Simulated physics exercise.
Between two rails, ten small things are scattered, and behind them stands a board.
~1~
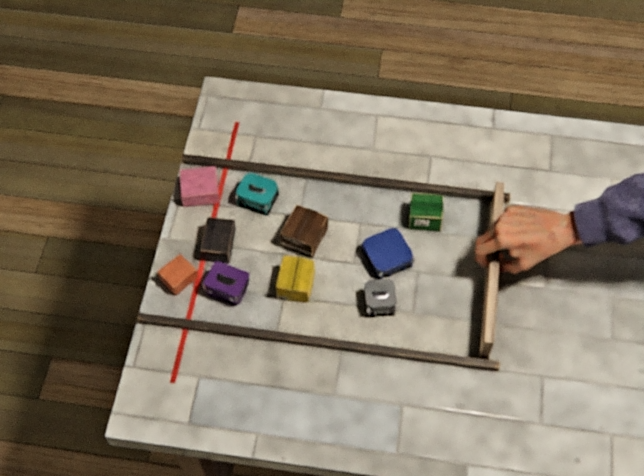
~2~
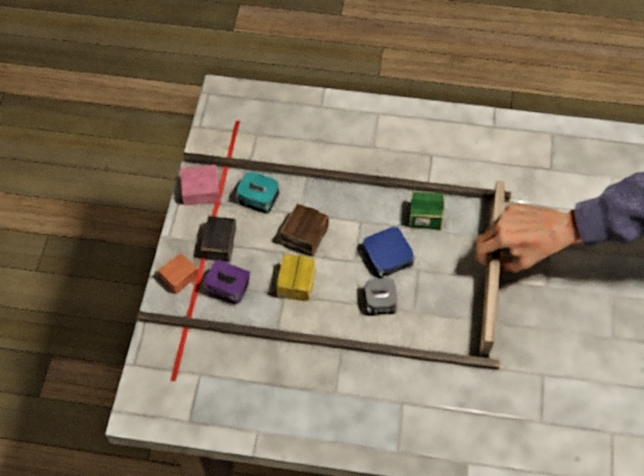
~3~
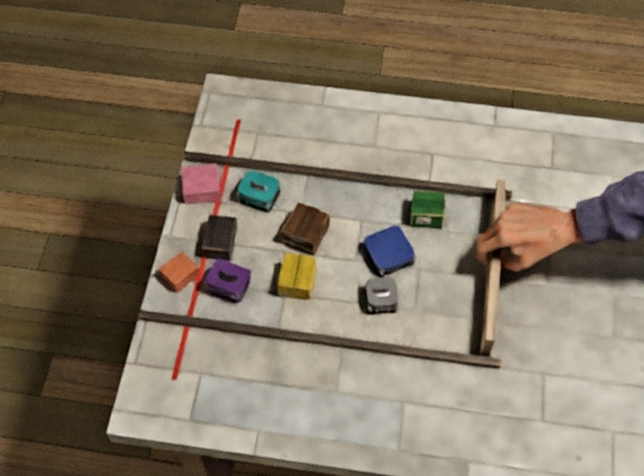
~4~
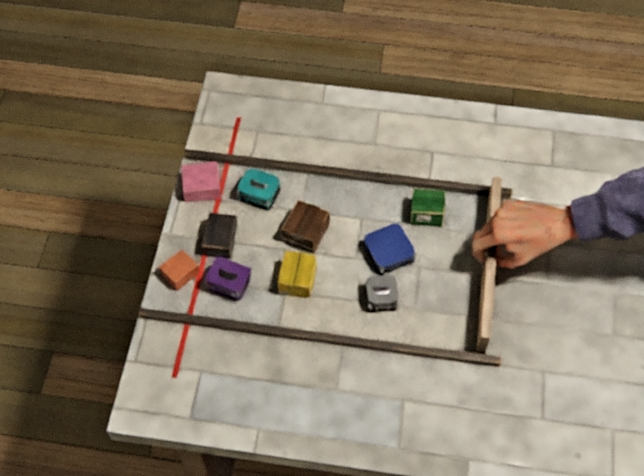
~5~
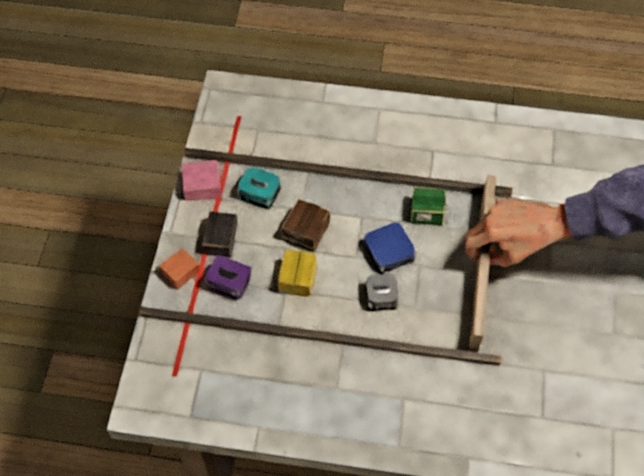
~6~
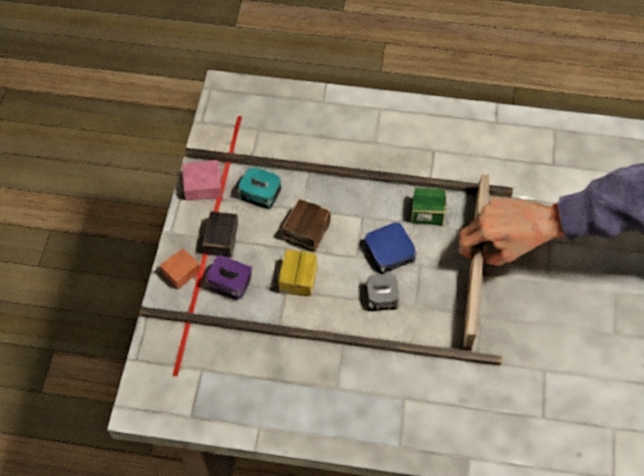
Hand resting on a wooden board between two rails, then sliding it slightly left toward small colourful blocks and cases that stay still.
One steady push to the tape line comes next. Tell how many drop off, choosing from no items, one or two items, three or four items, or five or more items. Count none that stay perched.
Mind you, the pieces that take the plunge come to five or more.
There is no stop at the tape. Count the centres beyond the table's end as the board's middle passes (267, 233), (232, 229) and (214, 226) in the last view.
1, 4 and 5.
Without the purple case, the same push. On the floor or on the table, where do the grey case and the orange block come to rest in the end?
Well, the grey case is still there while the orange block goes off the edge.
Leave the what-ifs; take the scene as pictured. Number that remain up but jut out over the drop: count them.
2.
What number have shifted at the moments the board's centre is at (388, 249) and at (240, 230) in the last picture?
At the first place 3, at the second 10.
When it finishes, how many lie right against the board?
It adds up to 3.
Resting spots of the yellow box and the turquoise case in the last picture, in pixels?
Approximately (158, 254) for one, approximately (179, 166) for the other.
Soon after, none off yet; pink block at rest near (202, 180); orange block at rest near (181, 268); black block at rest near (221, 234).
Then, none off yet; pink block at rest near (202, 180); orange block moved a little near (167, 268); black block moved a little near (202, 232).
At rest, the number that fall off is five or more; fallen, brown box, purple case, black block, orange block and pink block.
